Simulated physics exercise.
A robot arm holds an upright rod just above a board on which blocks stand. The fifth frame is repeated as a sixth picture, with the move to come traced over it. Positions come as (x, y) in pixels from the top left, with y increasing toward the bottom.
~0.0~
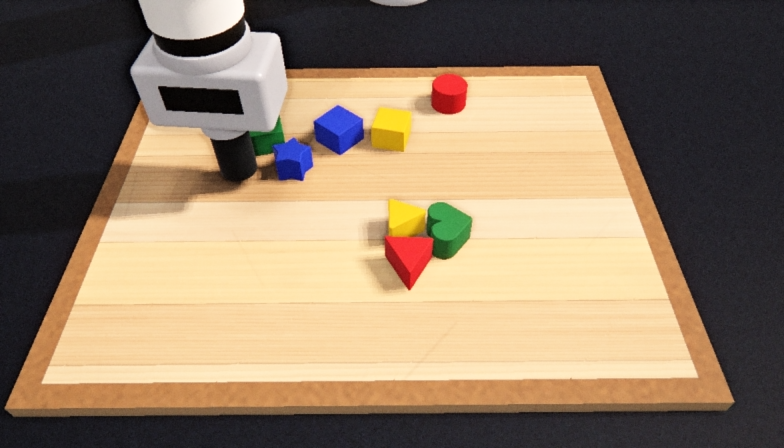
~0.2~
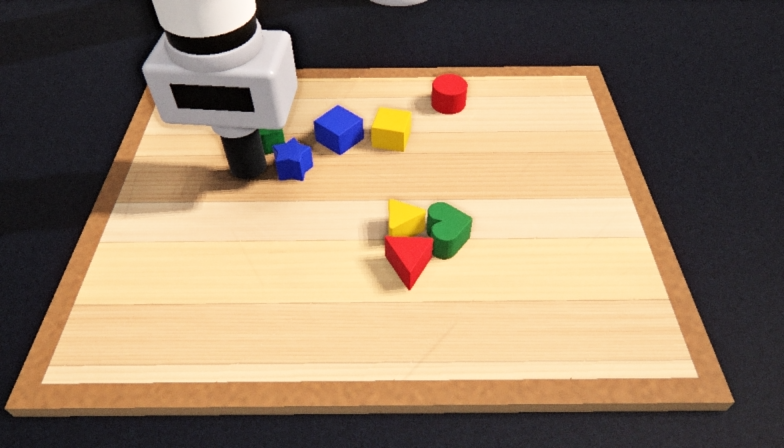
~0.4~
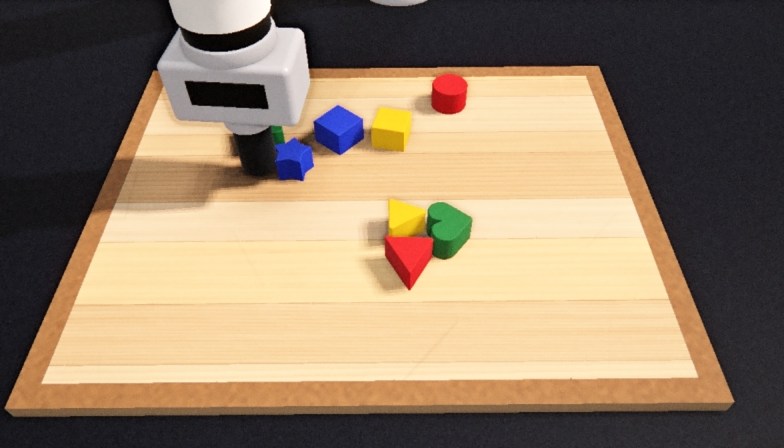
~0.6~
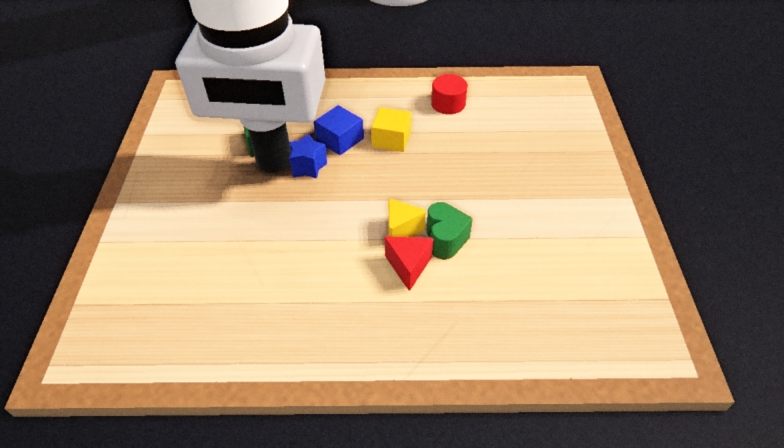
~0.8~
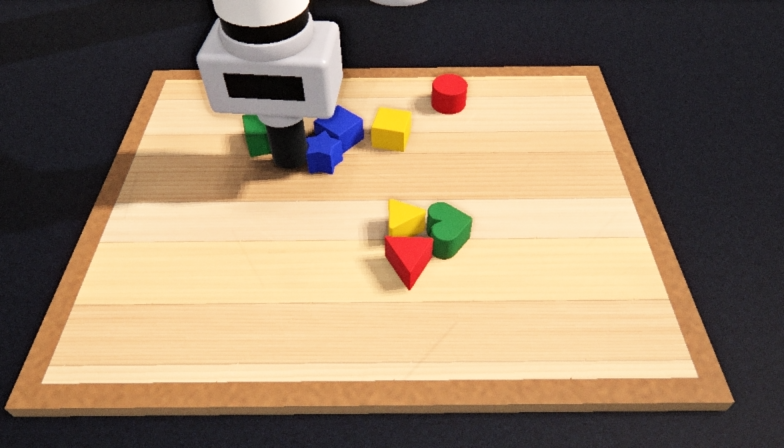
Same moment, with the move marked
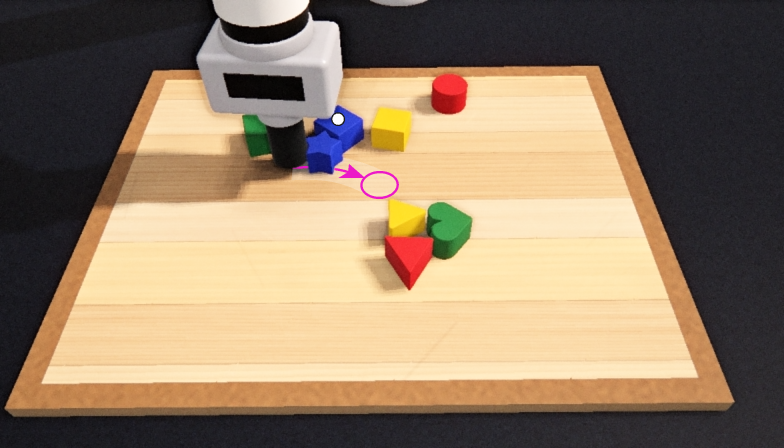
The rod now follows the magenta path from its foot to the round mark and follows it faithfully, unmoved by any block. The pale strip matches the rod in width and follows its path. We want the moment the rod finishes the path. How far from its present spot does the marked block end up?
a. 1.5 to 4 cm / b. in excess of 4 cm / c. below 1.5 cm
My pick is c.
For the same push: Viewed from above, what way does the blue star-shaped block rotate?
It twists against the clock when seen from above.
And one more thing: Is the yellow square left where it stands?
Yes, that is how it ends up.
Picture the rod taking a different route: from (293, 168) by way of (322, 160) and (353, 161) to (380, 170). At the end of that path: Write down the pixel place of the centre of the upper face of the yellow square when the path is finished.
It should be at about (413, 116).
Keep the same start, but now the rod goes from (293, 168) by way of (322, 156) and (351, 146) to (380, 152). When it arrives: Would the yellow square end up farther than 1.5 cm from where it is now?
Yes, I think so.
Drawn move, from (293, 168) via (324, 168) and (353, 173), ending at (380, 185); the dot is on the blue square.
On the path given first. One third of the way, rod (324, 157); blue star-shaped block (354, 143); blue square (347, 116), turned 30° anticlockwise.
Two thirds of the way, rod (353, 163); blue star-shaped block (382, 144), turned 15° anticlockwise; blue square (347, 116), turned 30° anticlockwise.
At the end, rod (379, 174); green square still; blue star-shaped block (396, 146), turned 45° anticlockwise; blue square (347, 116), turned 30° anticlockwise; yellow square still.
